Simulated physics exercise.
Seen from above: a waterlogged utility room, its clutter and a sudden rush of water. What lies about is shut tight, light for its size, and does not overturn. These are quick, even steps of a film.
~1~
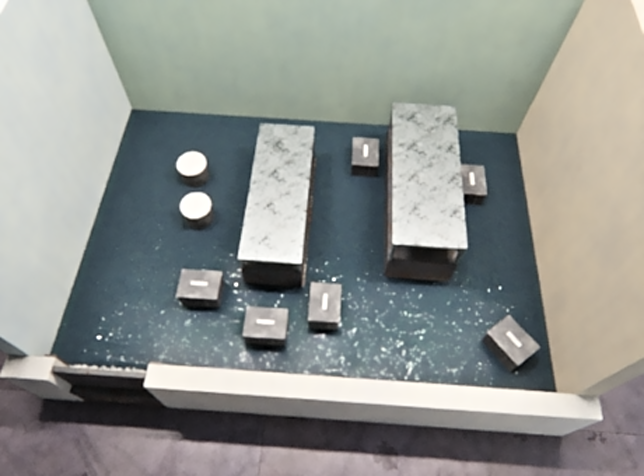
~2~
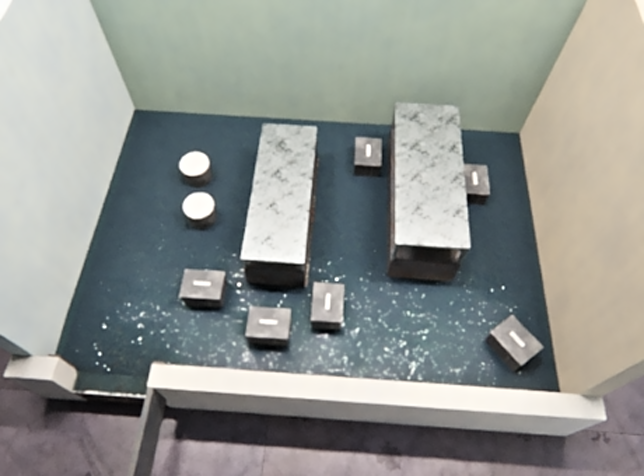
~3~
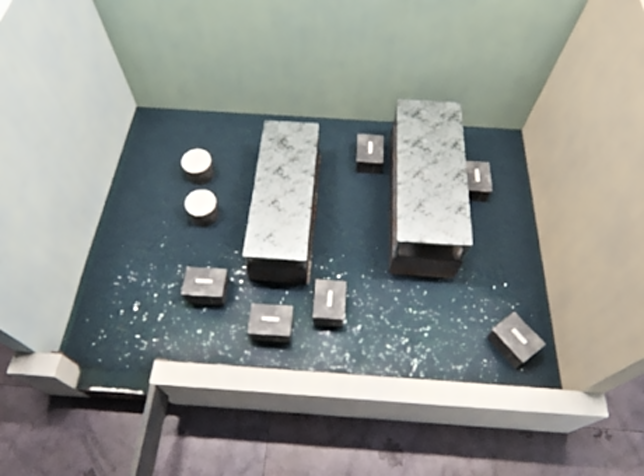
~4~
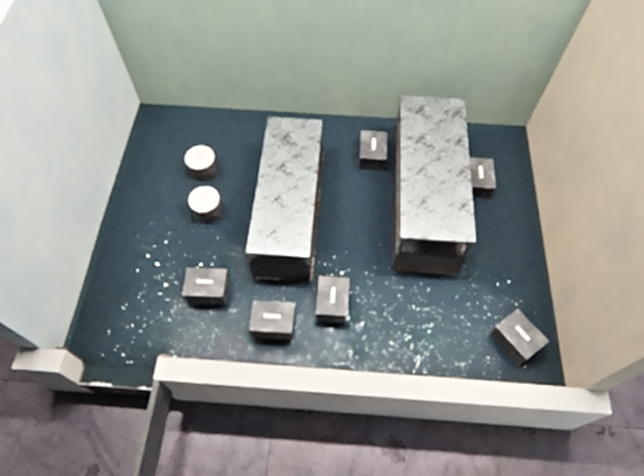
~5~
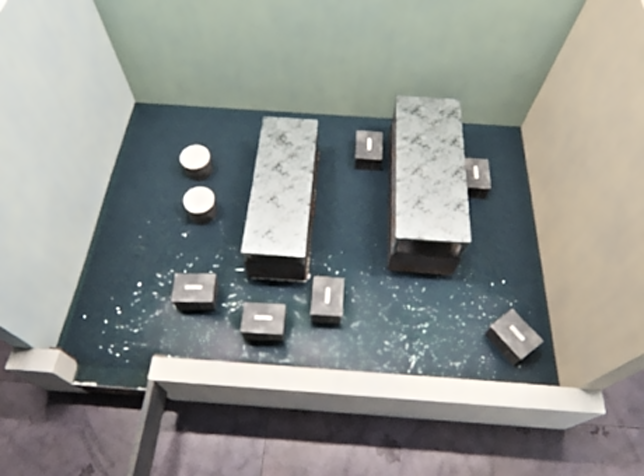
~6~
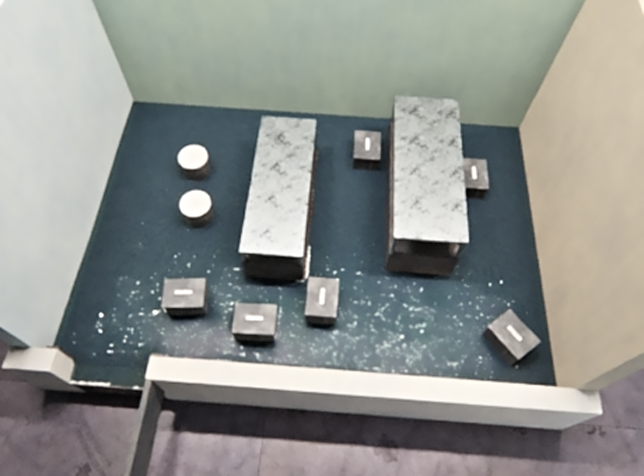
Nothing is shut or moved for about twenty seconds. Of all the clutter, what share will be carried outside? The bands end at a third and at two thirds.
That comes to from one to two thirds.
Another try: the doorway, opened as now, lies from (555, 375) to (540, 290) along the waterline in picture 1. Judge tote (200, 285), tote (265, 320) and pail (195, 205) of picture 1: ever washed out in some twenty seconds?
In turn: Out, carried outside, left behind.
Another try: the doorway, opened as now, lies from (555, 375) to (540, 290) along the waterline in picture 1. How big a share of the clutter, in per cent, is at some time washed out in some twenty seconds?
About 60 per cent.
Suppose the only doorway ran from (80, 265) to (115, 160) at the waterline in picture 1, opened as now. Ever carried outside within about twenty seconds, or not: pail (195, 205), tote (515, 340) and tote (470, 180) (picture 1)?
In that order: Out, still in, kept in.
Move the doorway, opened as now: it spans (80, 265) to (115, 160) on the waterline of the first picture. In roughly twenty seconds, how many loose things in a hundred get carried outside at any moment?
About 80 per cent.
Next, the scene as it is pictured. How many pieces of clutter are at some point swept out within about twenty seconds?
5 of them.
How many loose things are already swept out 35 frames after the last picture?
It comes to 4.
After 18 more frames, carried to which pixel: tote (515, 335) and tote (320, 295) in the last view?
Close to (464, 346) and (127, 320).
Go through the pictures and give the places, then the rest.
In the first frame, a tote at (199, 284) floats; a tote at (266, 322) floats; 0 of 8 have shifted.
In the second frame, a tote at (202, 284) floats; a tote at (269, 322), afloat; 0 of 8 have shifted.
In the third frame, a tote at (204, 282), afloat; a tote at (271, 319) floats; 0 of 8 have shifted.
In the fourth frame, a tote at (205, 282), afloat, close to its start; a tote at (272, 317), afloat; 1 of 8 have shifted.
In the fifth frame, a tote at (194, 288), afloat, close to its start; a tote at (263, 318), afloat, close to its start; 2 of 8 have shifted.
In the sixth frame, a tote at (184, 293), afloat, close to its start; a tote at (255, 319), afloat, close to its start; 3 of 8 have shifted.
A moment on, 0 of 8 are out; 8 afloat.
Next, 2 of 8 are out; 6 afloat.
Later, 4 of 8 are out; 4 afloat.
In the end, 5 of 8 are out; 3 afloat.
